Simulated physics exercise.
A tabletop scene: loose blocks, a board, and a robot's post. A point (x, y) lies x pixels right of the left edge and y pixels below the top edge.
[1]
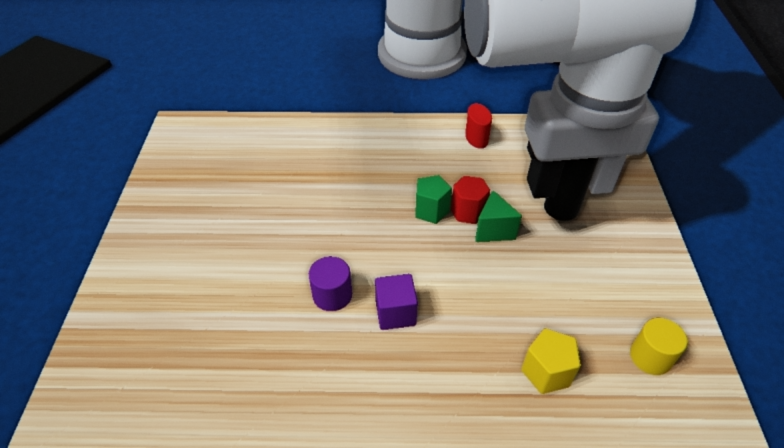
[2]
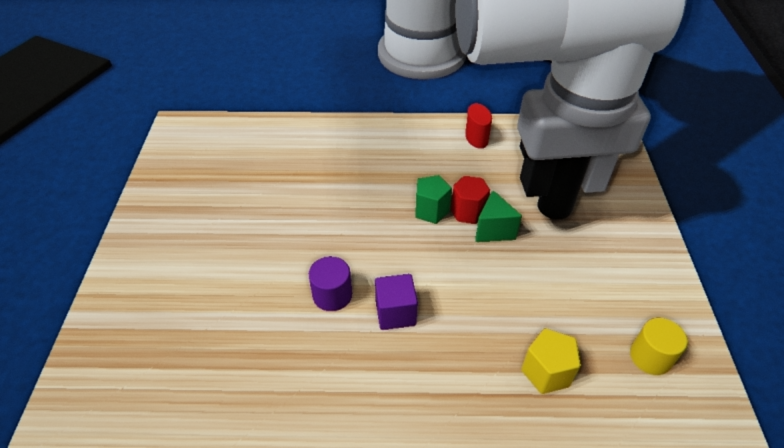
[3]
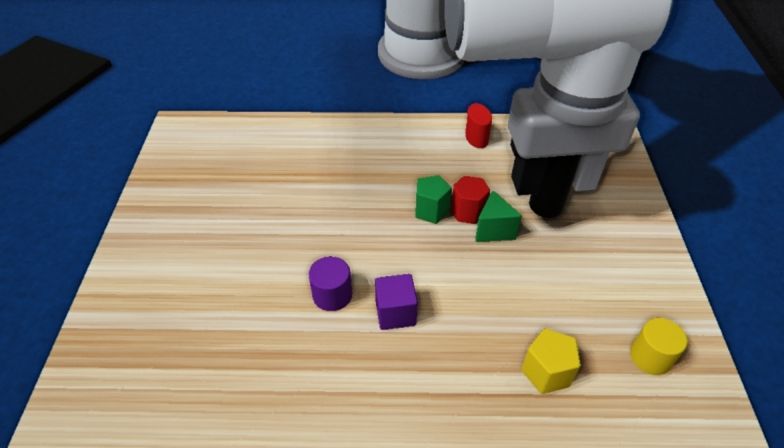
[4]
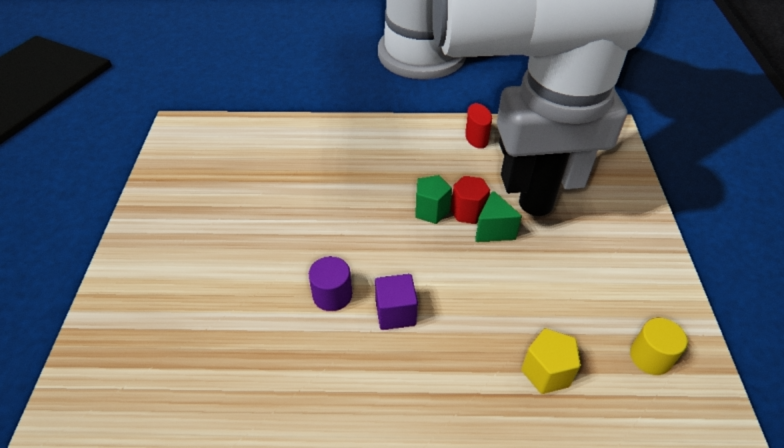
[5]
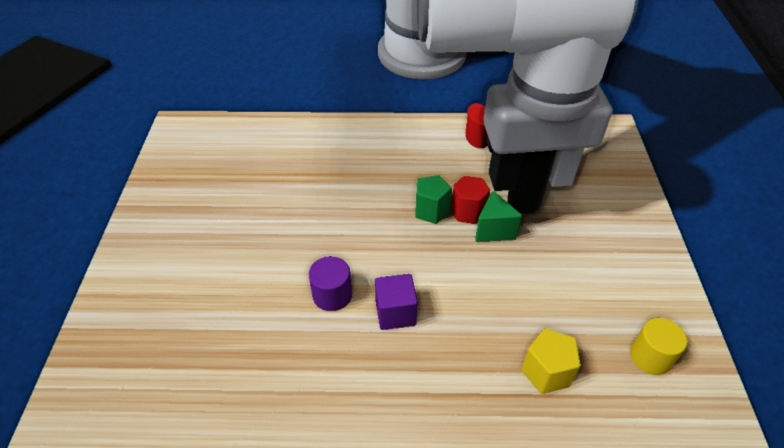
In this clip, a robot arm with a dark tip moves slowly left across the far side of a wooden tabletop, nearing a red hexagonal block and a green triangular block, while all the coloured blocks stay still.
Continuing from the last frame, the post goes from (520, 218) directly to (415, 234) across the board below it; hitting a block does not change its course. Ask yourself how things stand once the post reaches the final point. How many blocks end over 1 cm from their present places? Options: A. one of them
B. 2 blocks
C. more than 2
My pick is C.
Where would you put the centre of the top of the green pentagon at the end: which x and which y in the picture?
Somewhere near (404, 175).
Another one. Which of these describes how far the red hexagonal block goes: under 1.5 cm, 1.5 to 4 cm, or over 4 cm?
Band: 1.5 to 4 cm.
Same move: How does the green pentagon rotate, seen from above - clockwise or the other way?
Rotation: Counter-clockwise.
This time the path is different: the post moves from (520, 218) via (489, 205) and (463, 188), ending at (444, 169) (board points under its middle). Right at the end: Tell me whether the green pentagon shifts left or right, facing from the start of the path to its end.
To the left.
What follows on the original path. One third of the way, post (489, 208); green pentagon (423, 184); red hexagonal block (458, 185), turned 30° clockwise; green triangular block (474, 219).
Two thirds of the way, post (452, 213); green pentagon (405, 176), turned 55° anticlockwise; red hexagonal block (440, 182), turned 90° clockwise; green triangular block (451, 229), turned 60° anticlockwise.
At the end, post (415, 218); purple square piece unmoved; green pentagon (404, 175), turned 55° anticlockwise; red hexagonal block (438, 182), turned 100° clockwise; green triangular block (449, 230), turned 65° anticlockwise.
